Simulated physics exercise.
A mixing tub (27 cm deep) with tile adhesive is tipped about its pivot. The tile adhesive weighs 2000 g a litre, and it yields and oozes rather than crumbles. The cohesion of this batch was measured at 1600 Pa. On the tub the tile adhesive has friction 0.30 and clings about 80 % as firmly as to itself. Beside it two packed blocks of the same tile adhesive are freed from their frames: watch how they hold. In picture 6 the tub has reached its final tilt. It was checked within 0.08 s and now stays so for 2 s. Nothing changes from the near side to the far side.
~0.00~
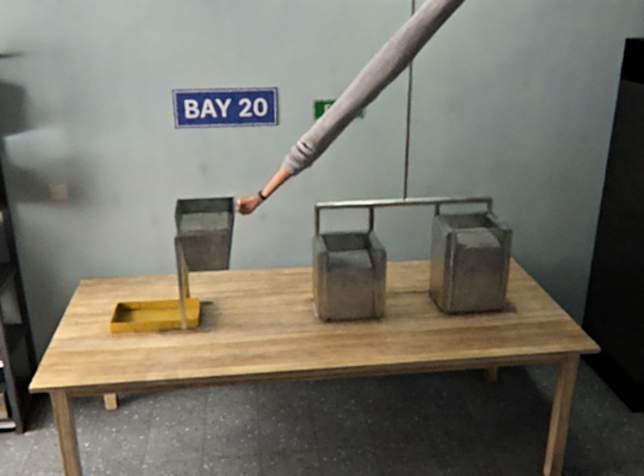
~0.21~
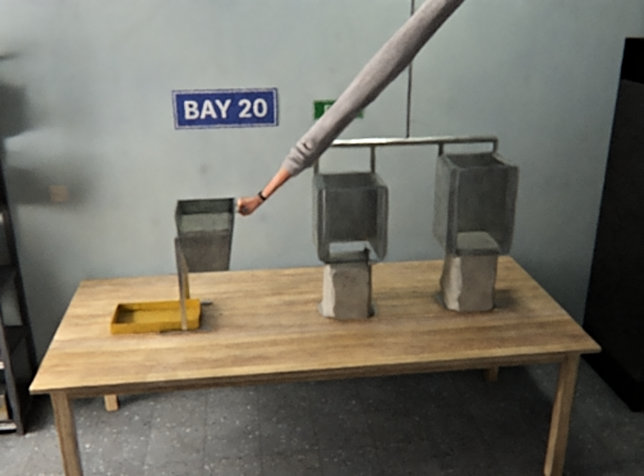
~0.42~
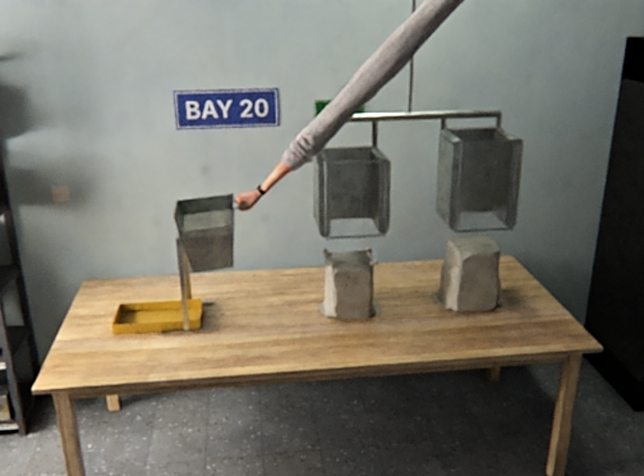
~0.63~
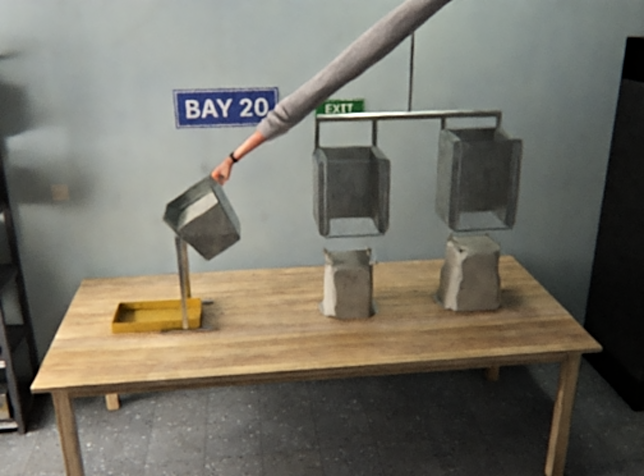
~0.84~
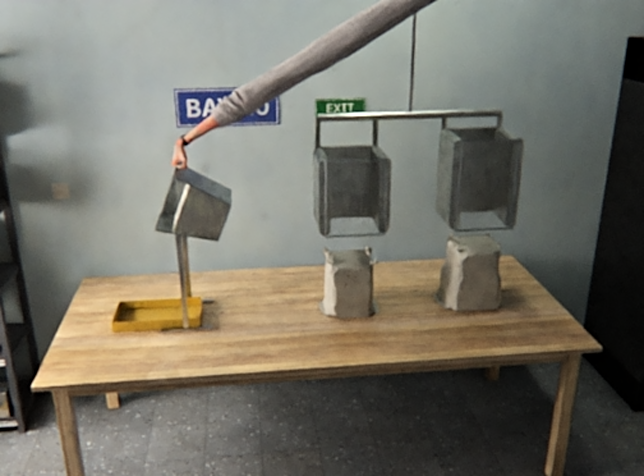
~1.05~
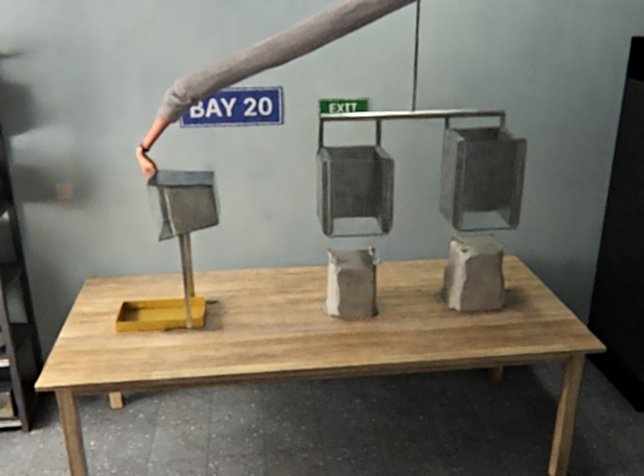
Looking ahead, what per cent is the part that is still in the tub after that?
It comes to some 100 %.
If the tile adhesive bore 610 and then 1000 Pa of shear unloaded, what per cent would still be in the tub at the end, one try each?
In that order: 50 %, 65 %.
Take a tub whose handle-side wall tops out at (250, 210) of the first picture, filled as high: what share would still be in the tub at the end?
Then about 40 %.
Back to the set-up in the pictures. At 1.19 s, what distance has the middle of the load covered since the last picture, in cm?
About 0 cm.
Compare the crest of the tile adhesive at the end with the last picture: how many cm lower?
Some 0 cm.
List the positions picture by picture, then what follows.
Handle-side rim at (233, 212), tilt 0 degrees; crest of the tile adhesive at (227, 228); block heights 29 cm, 36 cm (left to right), in the first frame.
Handle-side rim at (233, 213), tilt 0 degrees; crest of the tile adhesive at (228, 229); block heights 29 cm, 35 cm (left to right), in the second frame.
Handle-side rim at (232, 209), tilt 5 degrees; crest of the tile adhesive at (228, 225); block heights 29 cm, 33 cm (left to right), in the third frame.
Handle-side rim at (210, 187), tilt 33 degrees; crest of the tile adhesive at (215, 203); block heights 29 cm, 32 cm (left to right), in the fourth frame.
Handle-side rim at (173, 178), tilt 68 degrees; crest of the tile adhesive at (188, 187); block heights 29 cm, 32 cm (left to right), in the fifth frame.
Handle-side rim at (147, 186), tilt 95 degrees; crest of the tile adhesive at (174, 188); block heights 29 cm, 32 cm (left to right), in the sixth frame.
After 1.19 s, the tub is at 95 degrees and holds 100 %.
After 1.36 s, the tub is at 95 degrees and holds 100 %.
After 1.53 s, the tub is at 95 degrees and holds 100 %.
After 1.70 s, the tub is at 95 degrees and holds 100 %.
After 3.05 s, the tub is at 95 degrees and holds 100 %.
